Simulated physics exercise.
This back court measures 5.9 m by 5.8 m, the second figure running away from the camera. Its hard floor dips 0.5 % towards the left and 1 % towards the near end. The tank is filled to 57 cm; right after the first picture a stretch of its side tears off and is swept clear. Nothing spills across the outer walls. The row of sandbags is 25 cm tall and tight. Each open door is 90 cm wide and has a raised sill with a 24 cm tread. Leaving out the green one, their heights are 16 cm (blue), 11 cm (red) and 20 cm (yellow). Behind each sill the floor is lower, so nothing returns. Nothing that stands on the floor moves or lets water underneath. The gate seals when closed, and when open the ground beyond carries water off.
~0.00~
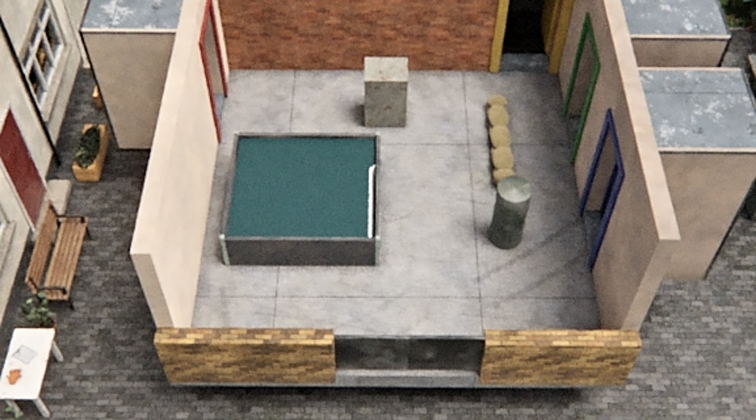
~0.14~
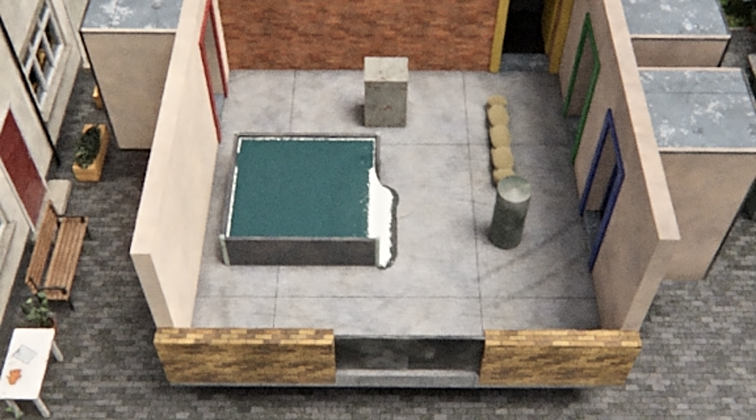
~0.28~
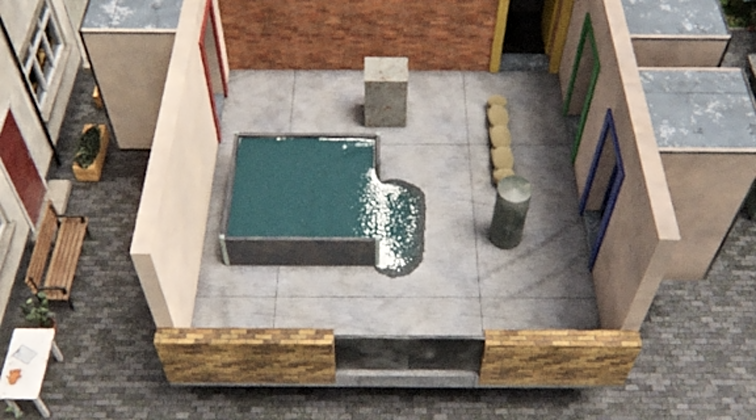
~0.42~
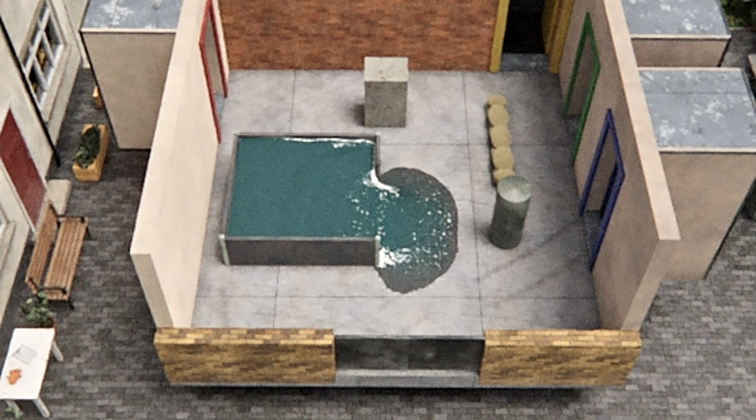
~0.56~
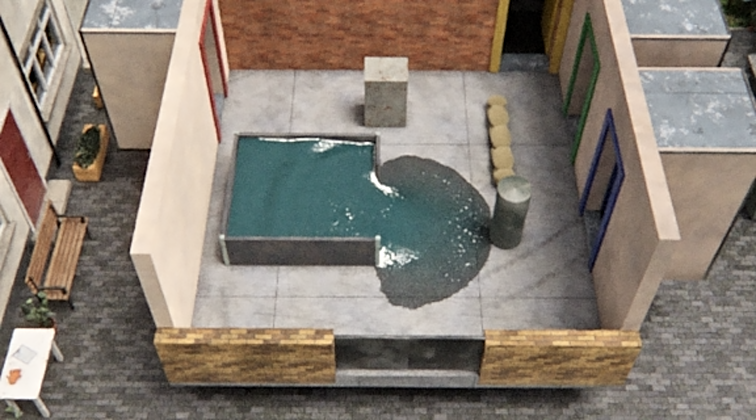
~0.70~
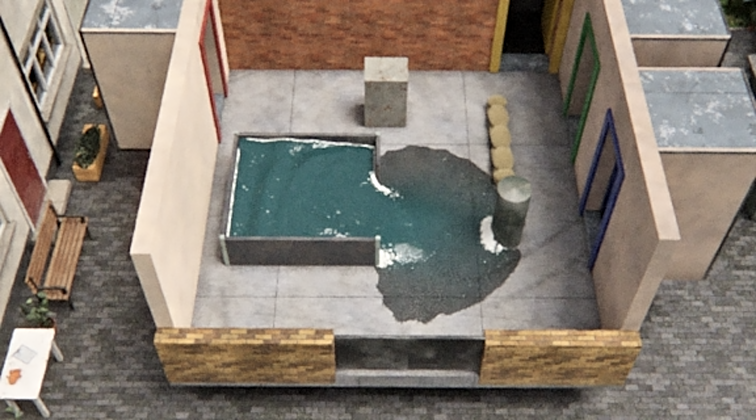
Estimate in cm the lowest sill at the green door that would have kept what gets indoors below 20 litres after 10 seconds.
Some 5.5 cm above the ground.
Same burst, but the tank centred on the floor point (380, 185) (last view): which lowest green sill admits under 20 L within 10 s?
Some 7.0 cm.
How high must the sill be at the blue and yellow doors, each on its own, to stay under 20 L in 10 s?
Roughly 13.5 cm at blue and 10.0 cm at yellow.
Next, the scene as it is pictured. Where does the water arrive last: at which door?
Last comes the red one.
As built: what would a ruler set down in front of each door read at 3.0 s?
Depths in cm: Green 8, blue 13, red 0, yellow 11.
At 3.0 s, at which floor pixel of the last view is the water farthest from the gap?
Near (552, 72).
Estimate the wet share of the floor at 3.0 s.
Some 50 per cent of it.
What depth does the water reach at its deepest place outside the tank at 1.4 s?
Up to some 34 cm.
After 1.4 s water covers 30 % of the floor, deepest (34 cm) near (485, 235); it has not reached the green door.
After 3.0 s water covers 50 % of the floor, deepest (30 cm) near (596, 349); 8 cm at the green door, 0 litres in over its 9 cm sill.
After 10.0 s water covers 95 % of the floor, deepest (16 cm) near (210, 206); 6 cm at the green door, 1 litre in over its 9 cm sill.
At the green door as built, the water arrived by 1.8 s and peaked near 9 cm at 5.4 s.
With a sill of 5 cm, 29 litres would have come in within the 10 s; with 7 cm, 8 litres. So under 20 litres takes about 5.5 cm.
